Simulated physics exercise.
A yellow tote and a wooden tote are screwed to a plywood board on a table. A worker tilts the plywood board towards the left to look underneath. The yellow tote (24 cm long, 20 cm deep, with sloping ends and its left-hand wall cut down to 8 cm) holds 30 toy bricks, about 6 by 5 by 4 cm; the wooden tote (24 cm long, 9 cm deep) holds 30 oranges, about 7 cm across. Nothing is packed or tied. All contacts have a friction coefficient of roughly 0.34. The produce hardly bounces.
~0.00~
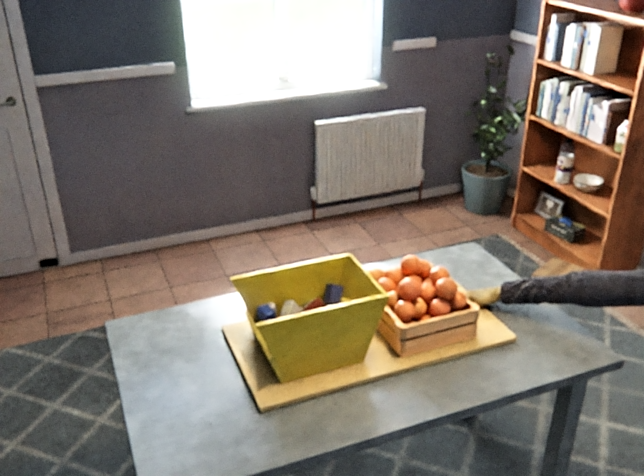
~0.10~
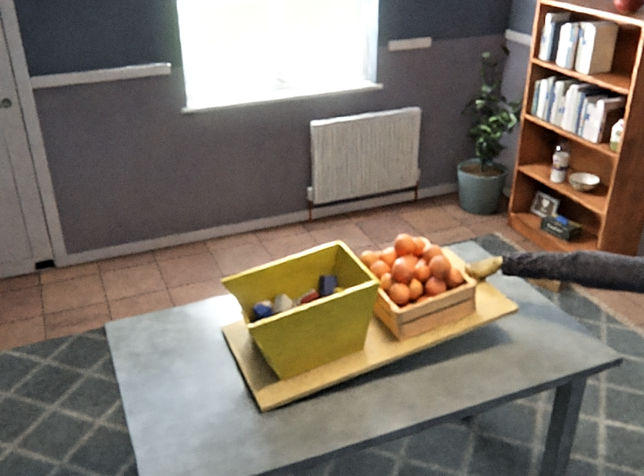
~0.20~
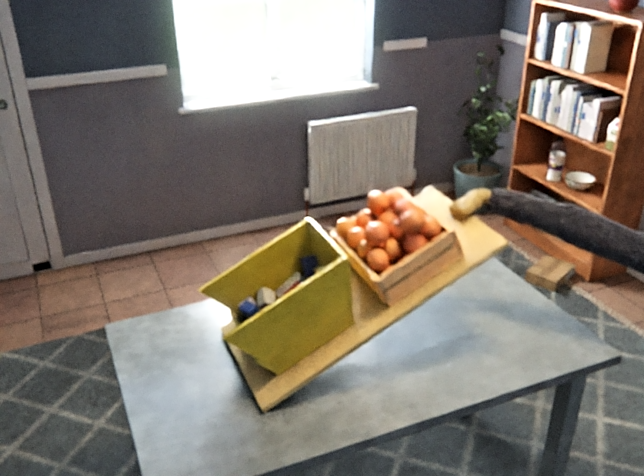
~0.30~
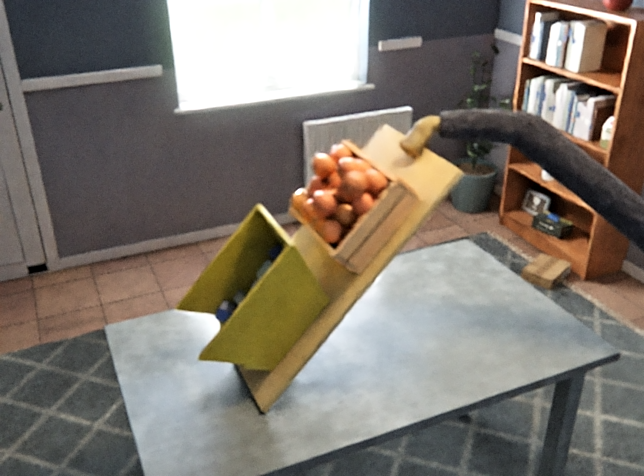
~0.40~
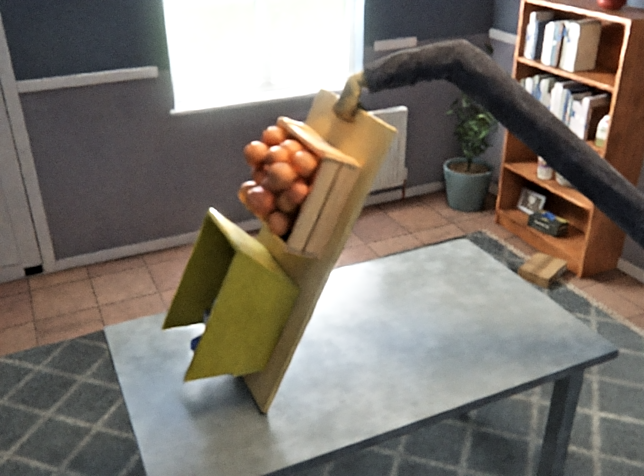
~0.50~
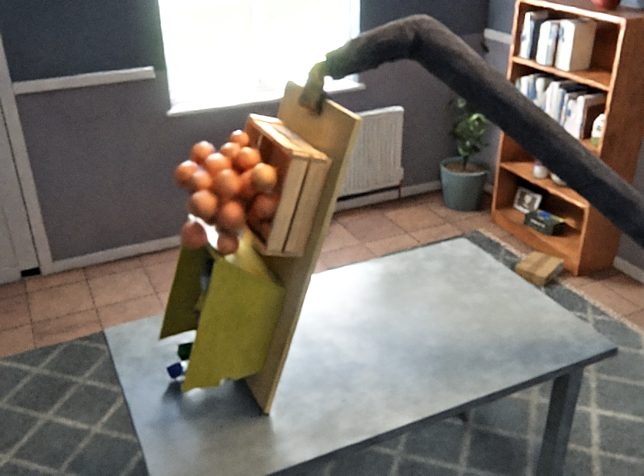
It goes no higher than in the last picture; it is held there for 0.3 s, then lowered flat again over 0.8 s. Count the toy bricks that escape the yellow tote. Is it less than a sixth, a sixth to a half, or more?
It sheds upwards of half of them.
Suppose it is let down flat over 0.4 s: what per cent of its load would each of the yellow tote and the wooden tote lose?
Then yellow tote 70, wooden tote 90 per cent.
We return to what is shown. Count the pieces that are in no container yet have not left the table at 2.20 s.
About 25.
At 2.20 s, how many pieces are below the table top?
Some 30 pieces.
After 0.77 s, tilt 71°; 18 of 30 out of the yellow tote and 30 of 30 out of the wooden tote.
After 1.11 s, tilt 47°; 24 of 30 out of the yellow tote and 30 of 30 out of the wooden tote.
After 1.59 s, tilt 0°; 24 of 30 out of the yellow tote and 30 of 30 out of the wooden tote.
Final count (at 2.20 s), 24 of 30 out of the yellow tote and 30 of 30 out of the wooden tote. Asked share, 24 of 30, 80 per cent.
